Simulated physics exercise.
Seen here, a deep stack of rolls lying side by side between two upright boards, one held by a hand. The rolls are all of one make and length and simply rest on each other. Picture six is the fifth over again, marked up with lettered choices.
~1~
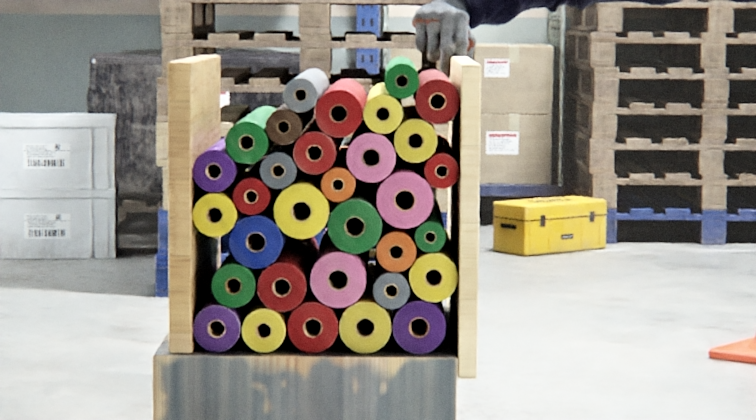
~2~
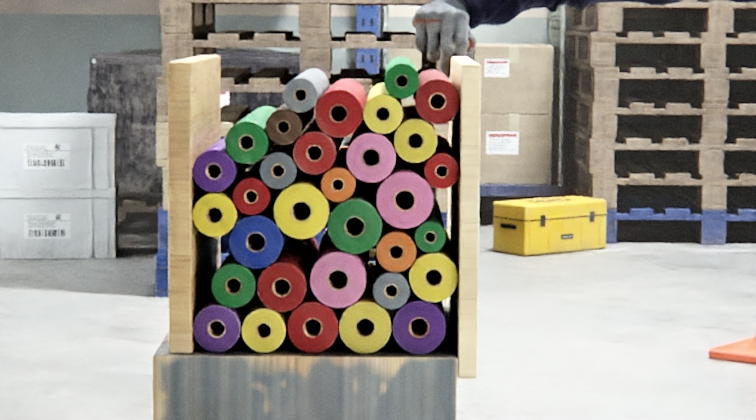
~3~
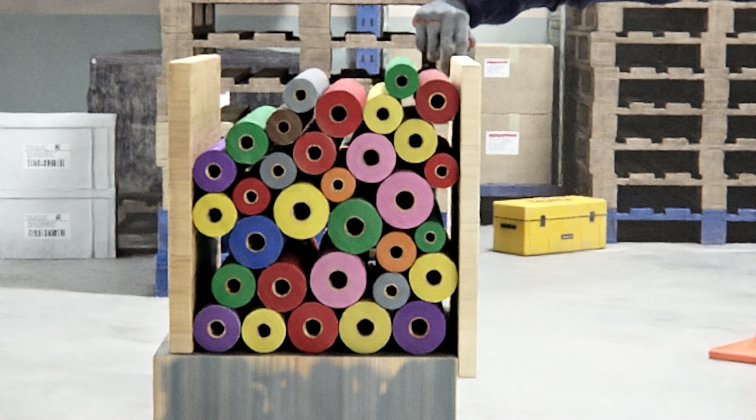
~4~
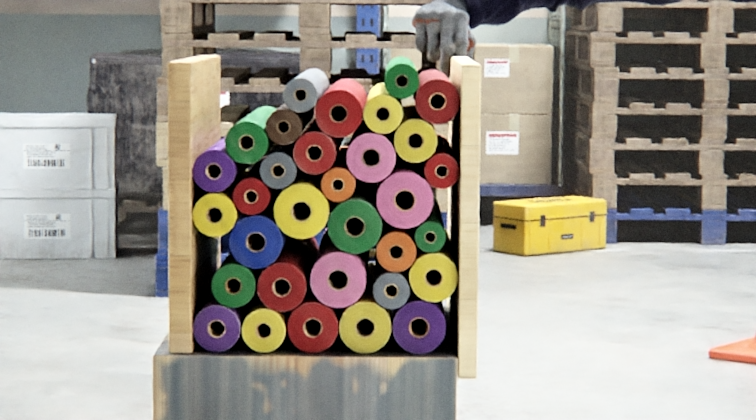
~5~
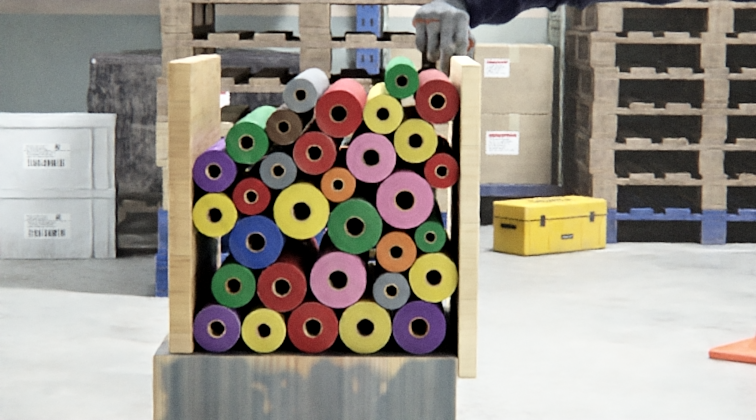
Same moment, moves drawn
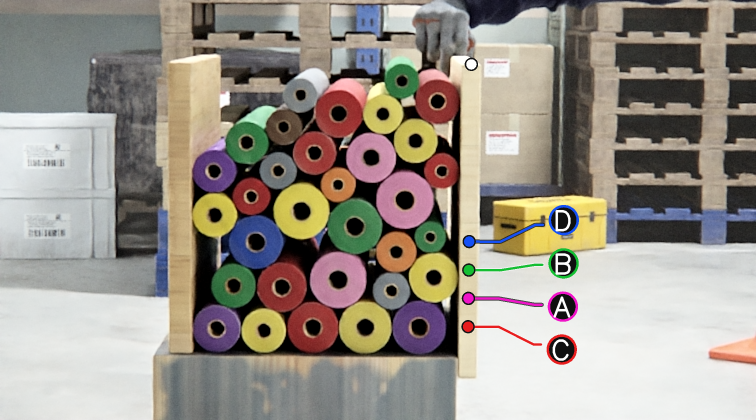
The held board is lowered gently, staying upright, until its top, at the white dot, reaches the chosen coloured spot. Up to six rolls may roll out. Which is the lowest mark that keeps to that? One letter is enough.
The lowest mark that will do is D.
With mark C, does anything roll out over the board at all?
At C: Yes.
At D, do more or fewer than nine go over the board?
Fewer than nine.
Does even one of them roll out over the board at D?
Yes, at D.
On the marked copy, A at (468, 298); B at (469, 270); C at (468, 327); D at (469, 241); the white dot at (471, 65).
Following D. Soon after the start, top of the board (461, 141).
Later, top of the board (460, 227).
In the end, top of the board (459, 240), five out over the board.
As for the rest, A more than six out over the board; B more than six out over the board; C more than six out over the board.
